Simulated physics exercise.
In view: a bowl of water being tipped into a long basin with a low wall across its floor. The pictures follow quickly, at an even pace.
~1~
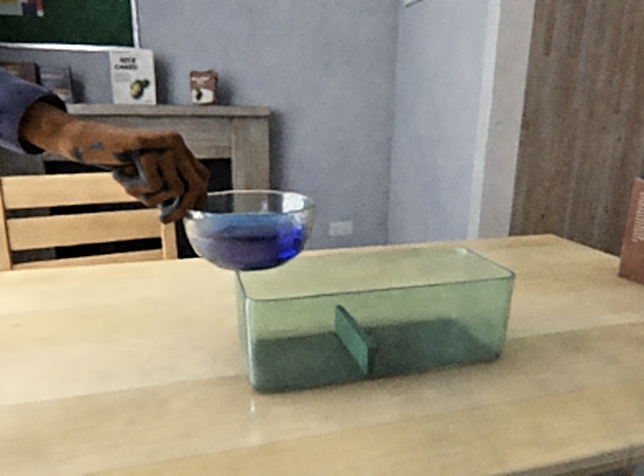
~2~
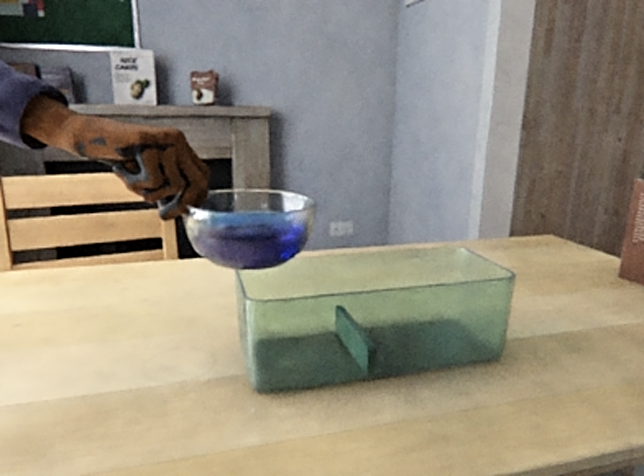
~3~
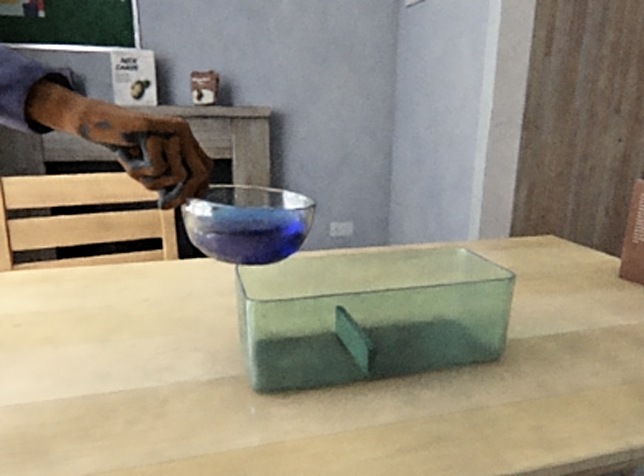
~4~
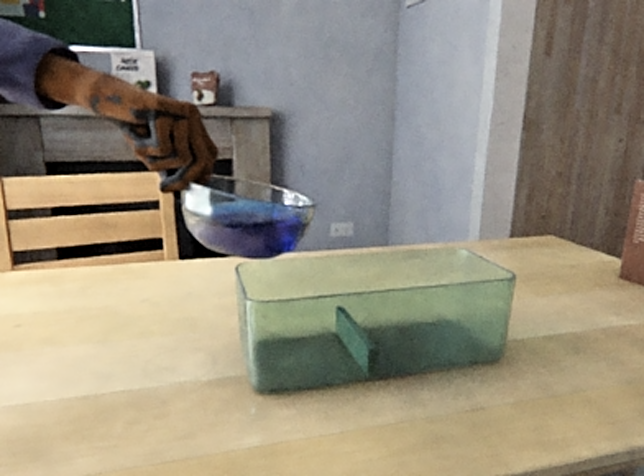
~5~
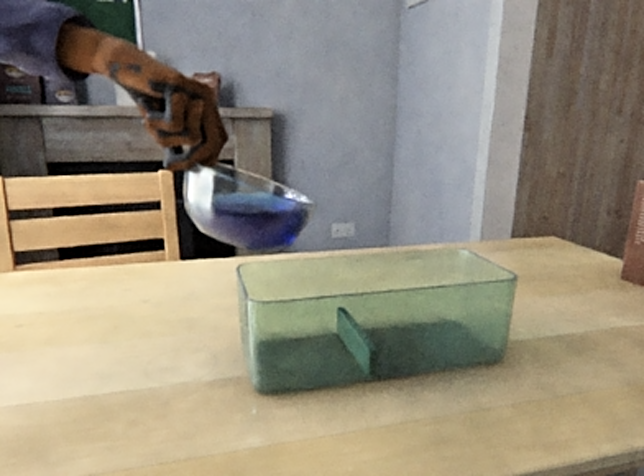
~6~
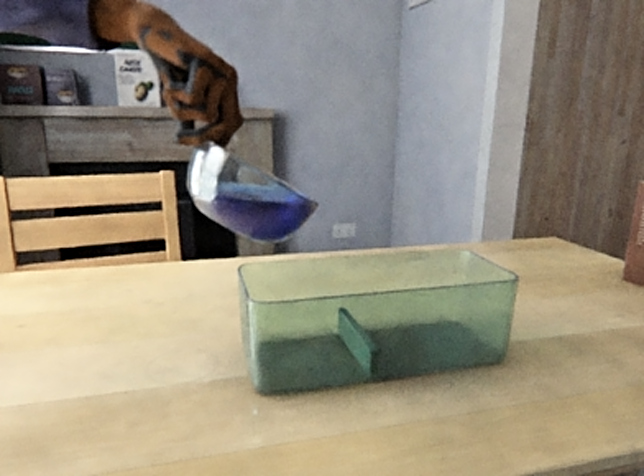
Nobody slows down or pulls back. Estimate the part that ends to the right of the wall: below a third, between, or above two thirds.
In the end more than two thirds is right of the wall.
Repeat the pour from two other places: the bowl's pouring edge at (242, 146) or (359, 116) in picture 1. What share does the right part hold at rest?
About 25 and 85 per cent.
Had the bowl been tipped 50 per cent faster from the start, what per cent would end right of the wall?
About 75 per cent.
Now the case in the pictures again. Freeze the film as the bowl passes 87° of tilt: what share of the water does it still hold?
Roughly 30 in a hundred.
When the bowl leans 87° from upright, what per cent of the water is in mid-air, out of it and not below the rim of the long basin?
Some 55 per cent.
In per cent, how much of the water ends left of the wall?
Close to 10 per cent.
A moment on, the bowl is tipped on its side and 32 per cent is still to pour, 2 is left of the wall and 13 right of it.
Next, the bowl is tipped right over and 1 per cent is still to pour, 6 is left of the wall and 83 right of it.
Then the bowl is tipped right over and 0 per cent is still to pour, 11 is left of the wall and 88 right of it.
Later the bowl is tipped right over and 0 per cent is still to pour, 11 is left of the wall and 88 right of it.
Finally, 11 per cent lies left of the wall, 88 right of it and 1 outside.
